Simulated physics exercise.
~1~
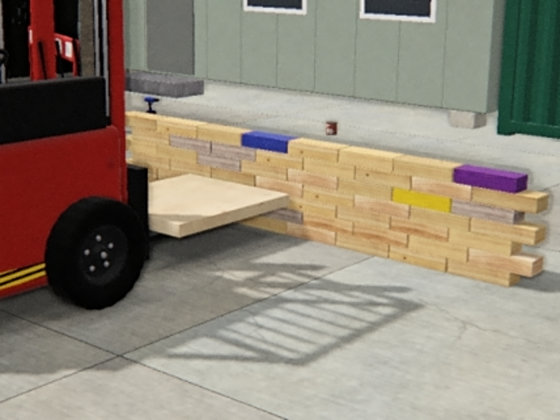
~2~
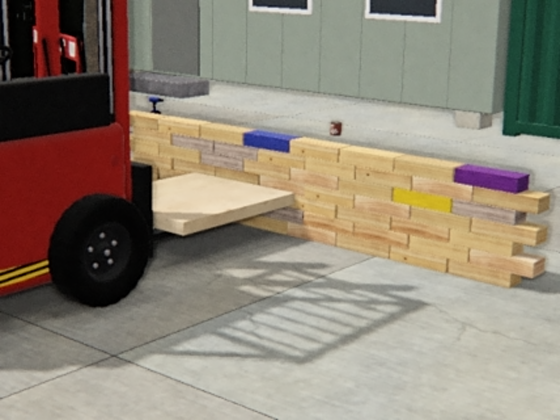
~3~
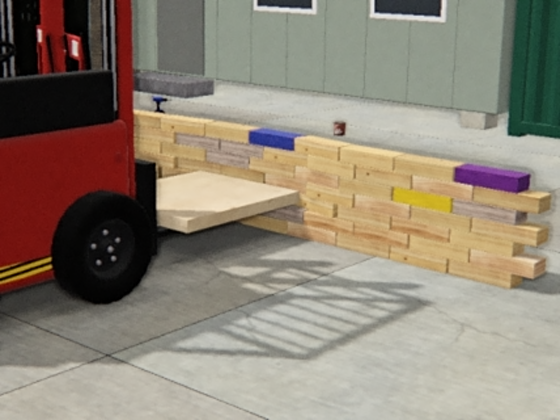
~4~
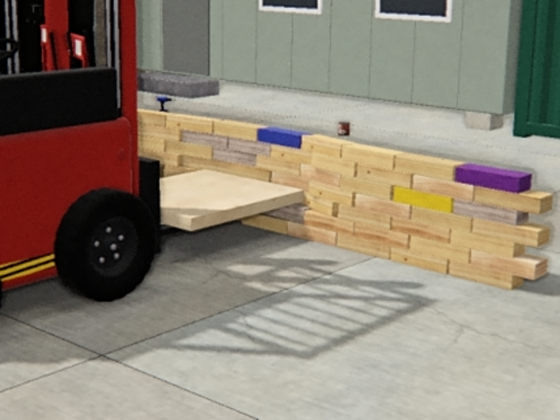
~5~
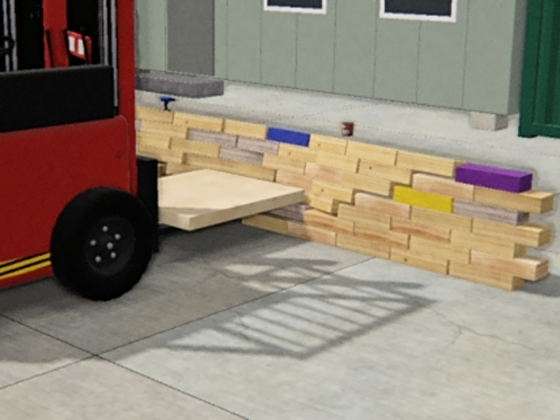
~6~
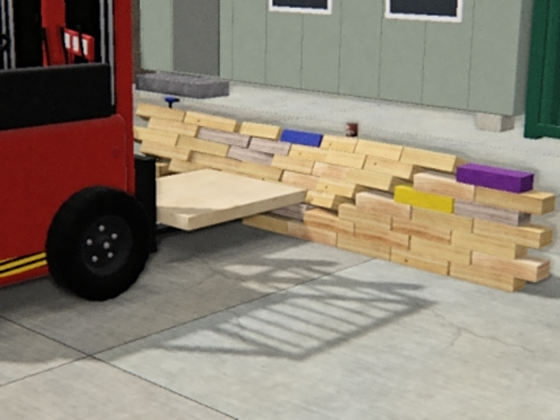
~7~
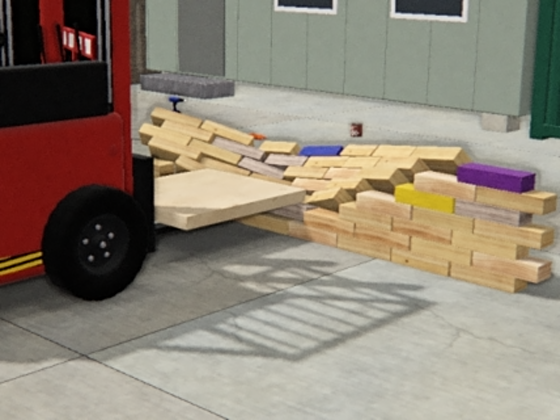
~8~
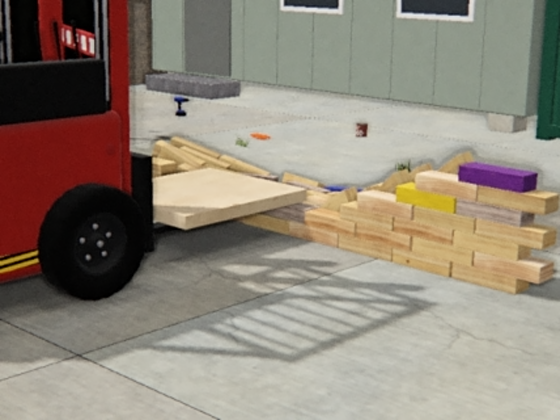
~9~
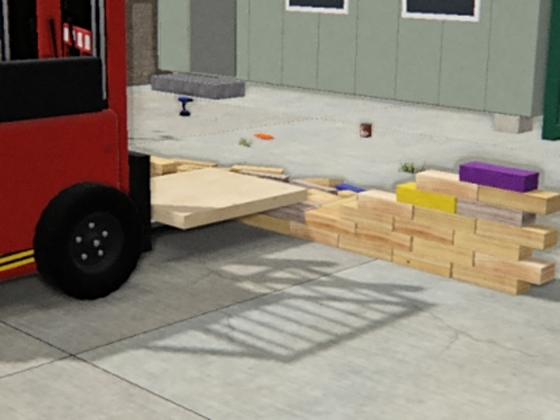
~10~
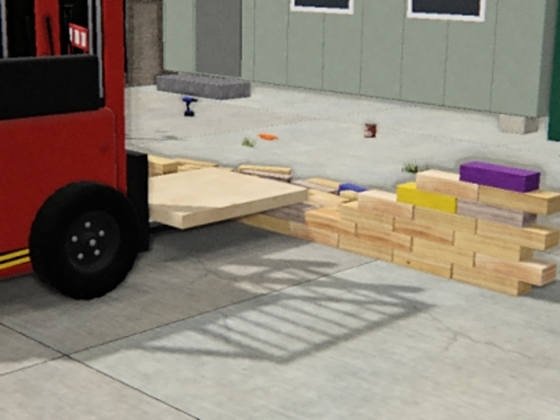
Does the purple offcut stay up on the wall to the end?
Yes, the purple offcut stays up, still resting on top of the right end of the wall after the left and middle parts have collapsed.
